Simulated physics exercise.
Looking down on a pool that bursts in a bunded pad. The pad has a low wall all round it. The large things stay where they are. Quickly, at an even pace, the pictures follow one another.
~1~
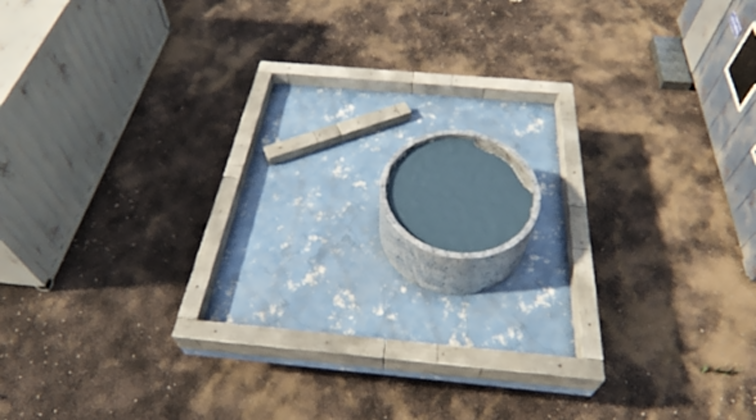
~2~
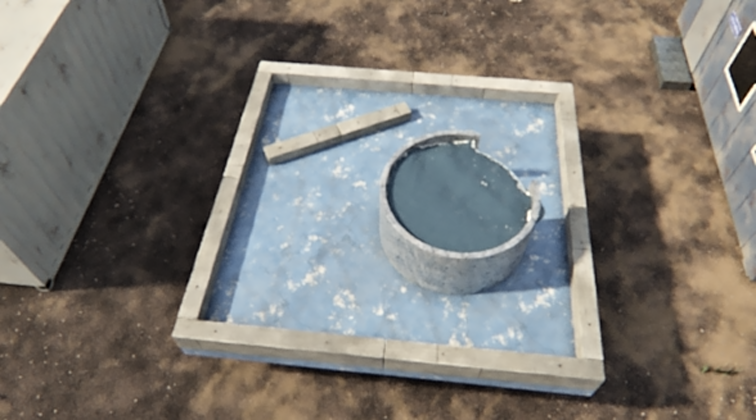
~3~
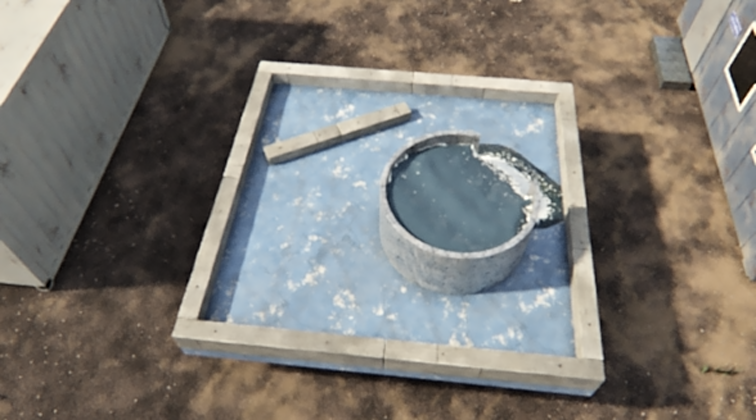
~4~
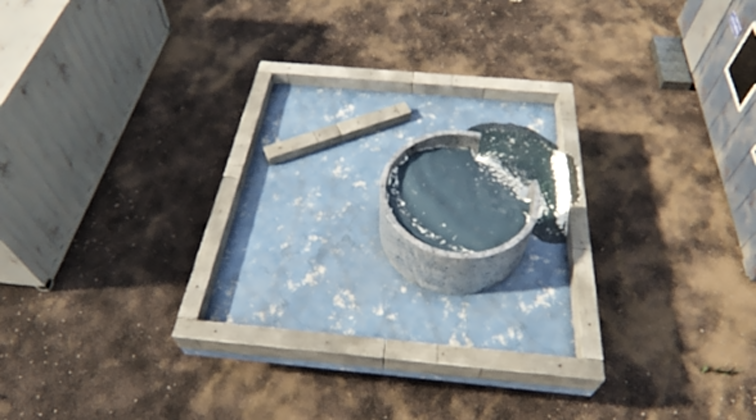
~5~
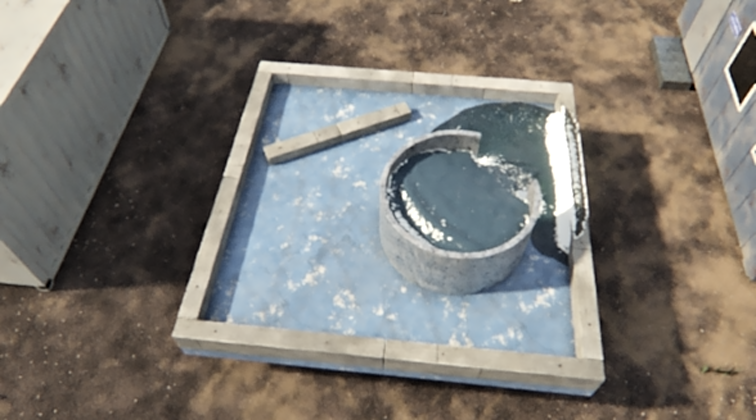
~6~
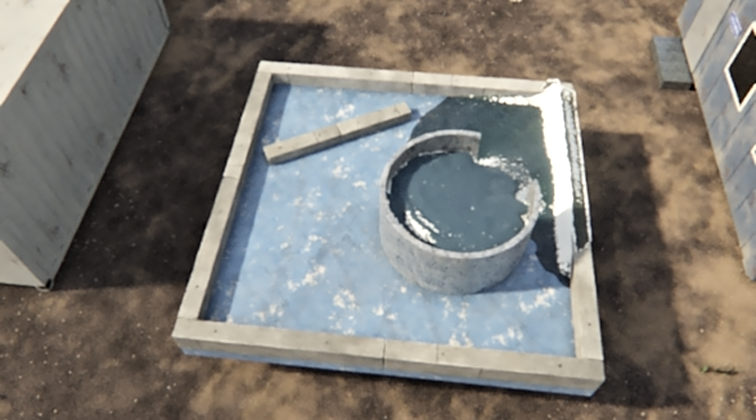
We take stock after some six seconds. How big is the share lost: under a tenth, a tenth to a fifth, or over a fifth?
The share lost is over a fifth.
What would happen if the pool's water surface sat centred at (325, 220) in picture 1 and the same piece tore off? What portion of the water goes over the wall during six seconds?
Share noted: About 8 %.
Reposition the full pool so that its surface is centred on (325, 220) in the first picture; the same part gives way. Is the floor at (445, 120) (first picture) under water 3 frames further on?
Outcome at that point: Inundated.
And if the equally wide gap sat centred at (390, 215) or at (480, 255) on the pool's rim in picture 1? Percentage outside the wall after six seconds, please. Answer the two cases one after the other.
14 and 30 %.
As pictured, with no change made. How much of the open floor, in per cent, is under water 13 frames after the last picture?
About 50 %.
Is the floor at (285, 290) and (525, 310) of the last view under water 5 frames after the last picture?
The way I see it, the first point is left dry and the second is soaked.
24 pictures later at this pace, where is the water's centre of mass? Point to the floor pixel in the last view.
Point: (438, 185).
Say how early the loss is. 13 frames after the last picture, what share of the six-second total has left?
Roughly 85 %.
A moment on, water covers 25 % of the floor; the low wall has let 3 % over.
Next, water covers 30 % of the floor; the low wall has let 8 % over.
Then, water covers 45 % of the floor; the low wall has let 22 % over.
Later, water covers 80 % of the floor; the low wall has let 25 % over.
In the end, water covers 80 % of the floor; the low wall has let 25 % over.
